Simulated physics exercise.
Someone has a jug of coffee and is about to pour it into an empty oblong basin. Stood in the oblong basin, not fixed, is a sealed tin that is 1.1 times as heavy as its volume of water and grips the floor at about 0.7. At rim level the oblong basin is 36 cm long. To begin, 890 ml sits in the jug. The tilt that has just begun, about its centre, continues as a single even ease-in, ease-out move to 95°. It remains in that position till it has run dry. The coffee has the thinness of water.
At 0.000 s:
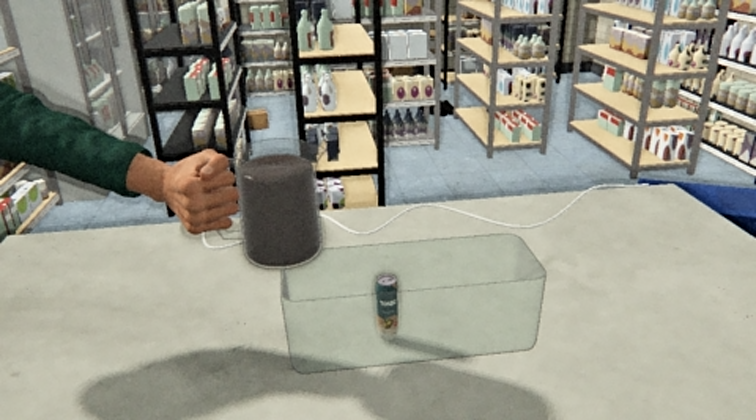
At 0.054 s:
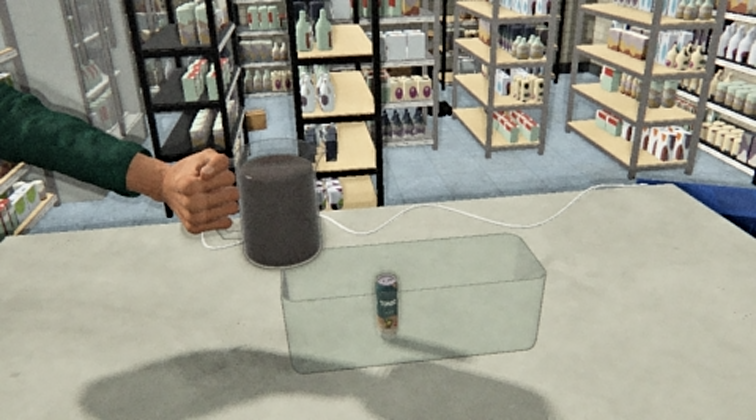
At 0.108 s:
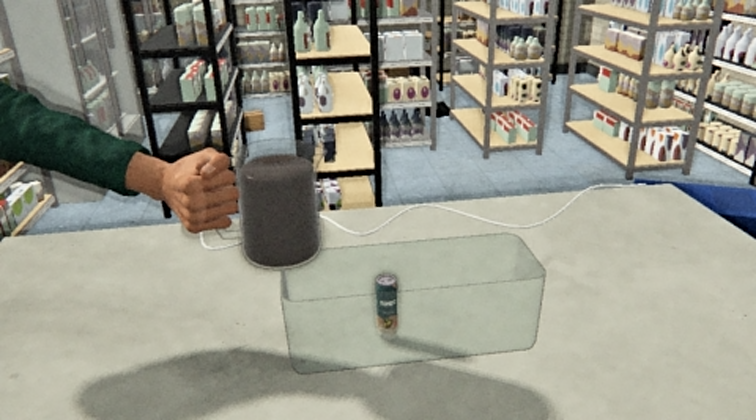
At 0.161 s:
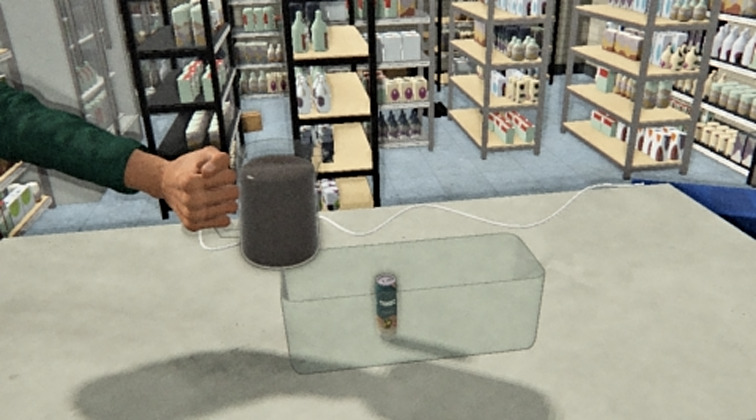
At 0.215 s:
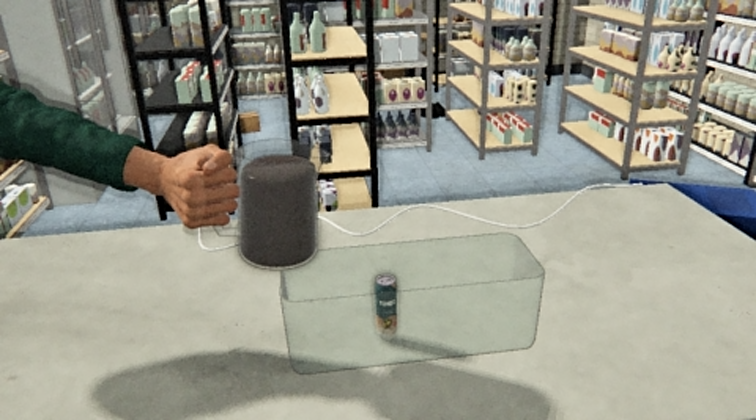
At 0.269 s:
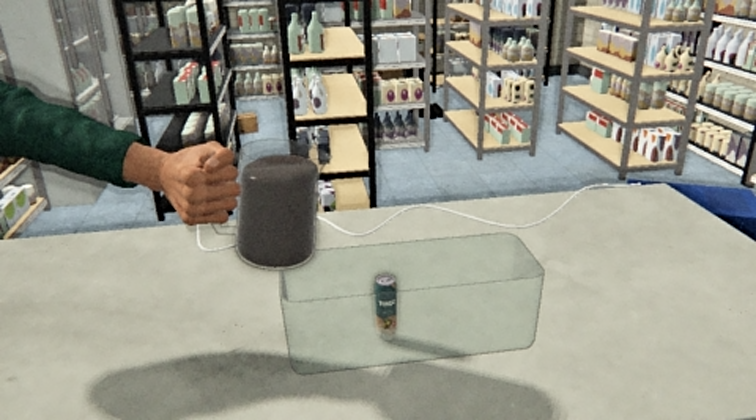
In a shop lined with shelves of bottles, a fist in a green sleeve held a dark jug beside a clear oblong basin with a small tin standing in it, and tilted the jug very slightly.
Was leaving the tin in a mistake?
Yes, it gets knocked over.
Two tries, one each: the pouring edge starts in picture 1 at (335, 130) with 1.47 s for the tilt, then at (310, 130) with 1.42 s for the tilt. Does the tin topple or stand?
Trial 1 - tin stays standing; trial 2 - tin tips.
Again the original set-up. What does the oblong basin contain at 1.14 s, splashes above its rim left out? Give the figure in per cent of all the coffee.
Around 28 parts in a hundred.
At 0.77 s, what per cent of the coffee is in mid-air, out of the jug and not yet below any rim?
About 6 per cent.
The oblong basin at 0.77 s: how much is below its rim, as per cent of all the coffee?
Some 1 per cent.
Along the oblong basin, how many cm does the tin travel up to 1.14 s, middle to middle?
Close to 0 cm.
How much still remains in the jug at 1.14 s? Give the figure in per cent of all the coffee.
What remains is about 58 percent of it all.
Then, 0.77 s in, the tilt is 52° and 93 per cent is still to pour; the tin stands where it began.
Then, 1.14 s in, the tilt is 85° and 59 per cent is still to pour; the tin stands where it began.
Then, 1.53 s in, the tilt is 95° and 18 per cent is still to pour; the tin stands where it began.
Then, 1.95 s in, the tilt is 95° and 5 per cent is still to pour; the tin leans 18°.
Finally, the tin lies on its side.
